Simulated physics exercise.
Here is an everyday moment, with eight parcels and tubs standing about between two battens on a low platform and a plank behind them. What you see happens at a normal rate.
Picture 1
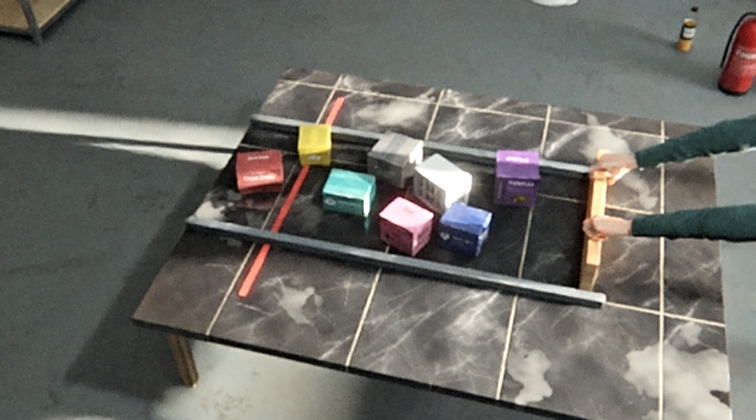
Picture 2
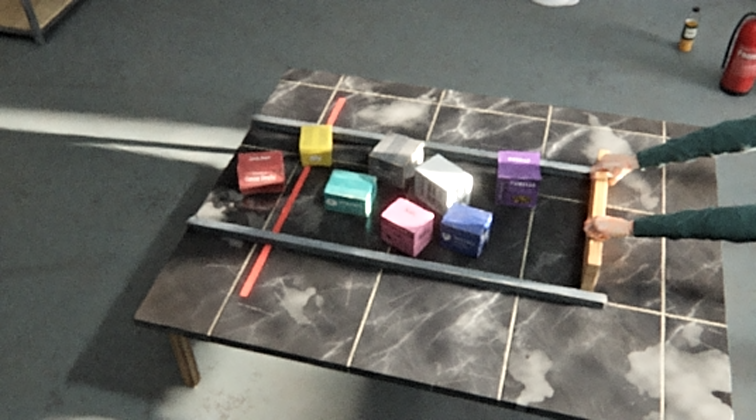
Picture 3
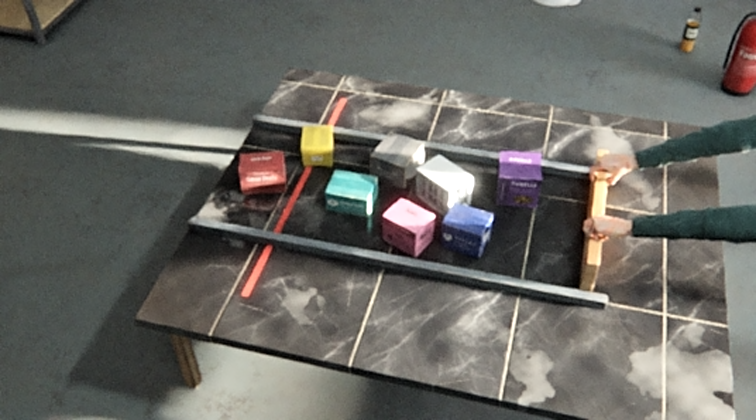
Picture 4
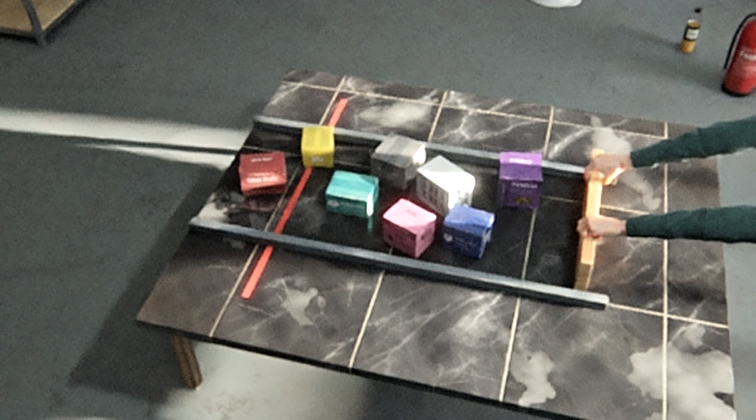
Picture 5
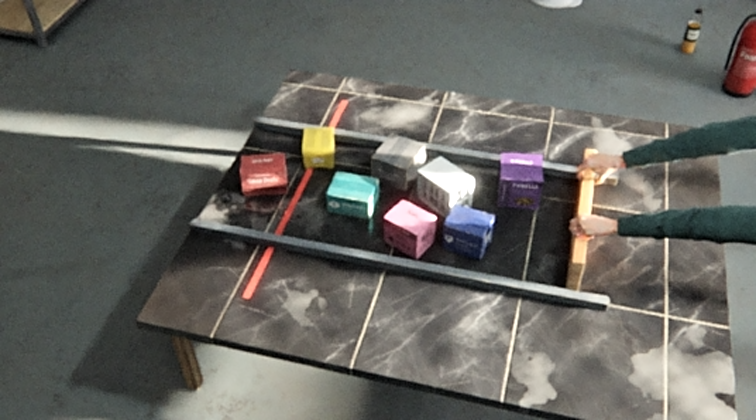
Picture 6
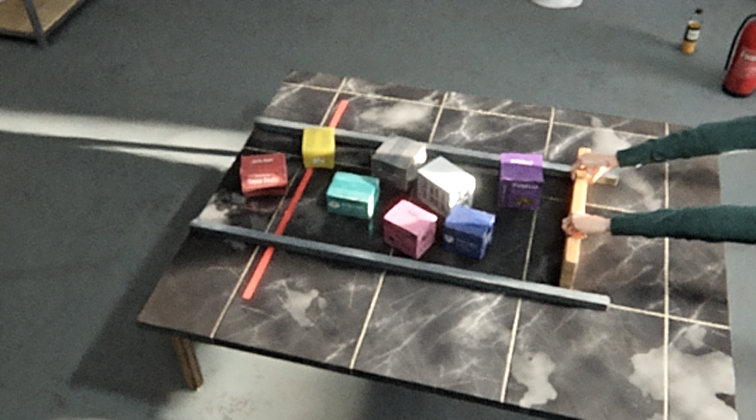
On a low marble-patterned table, eight coloured boxes sat still between two dark rails while a pair of hands at the right held a wooden plank upright, then slid it slightly left towards them.
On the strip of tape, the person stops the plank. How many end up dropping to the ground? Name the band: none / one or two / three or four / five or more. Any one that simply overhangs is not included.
Band: One or two.
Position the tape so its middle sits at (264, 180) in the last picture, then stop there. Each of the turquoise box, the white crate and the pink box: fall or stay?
Looking at each: The turquoise box goes off, the white crate remains on top, the pink box goes off.
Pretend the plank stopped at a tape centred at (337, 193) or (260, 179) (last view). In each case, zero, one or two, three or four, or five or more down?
Count per tape, in the order given: None, then more than four.
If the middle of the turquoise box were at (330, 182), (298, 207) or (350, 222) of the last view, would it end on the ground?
In order of the places given, the turquoise box rests steady, then is gone, then is gone.
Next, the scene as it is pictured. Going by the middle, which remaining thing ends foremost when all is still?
The turquoise box ends up foremost.
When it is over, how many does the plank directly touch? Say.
The count is 3.
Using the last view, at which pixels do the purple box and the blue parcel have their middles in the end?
Final spots - purple box (298, 141), blue parcel (268, 199).
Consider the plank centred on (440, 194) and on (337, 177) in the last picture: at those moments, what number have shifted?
Respectively 5 and 8.
A little later, none off yet; red box at rest near (264, 175); yellow tote at rest near (319, 148); turquoise box at rest near (353, 195).
Next, none off yet; red box at rest near (264, 175); yellow tote at rest near (319, 148); turquoise box shifted a little near (346, 195).
Later still, none off yet; red box shifted a little near (243, 169); yellow tote shifted about its own width near (277, 140); turquoise box shifted well along near (282, 184).
When it is over, the number that fall off is one or two; down, yellow tote and red box.
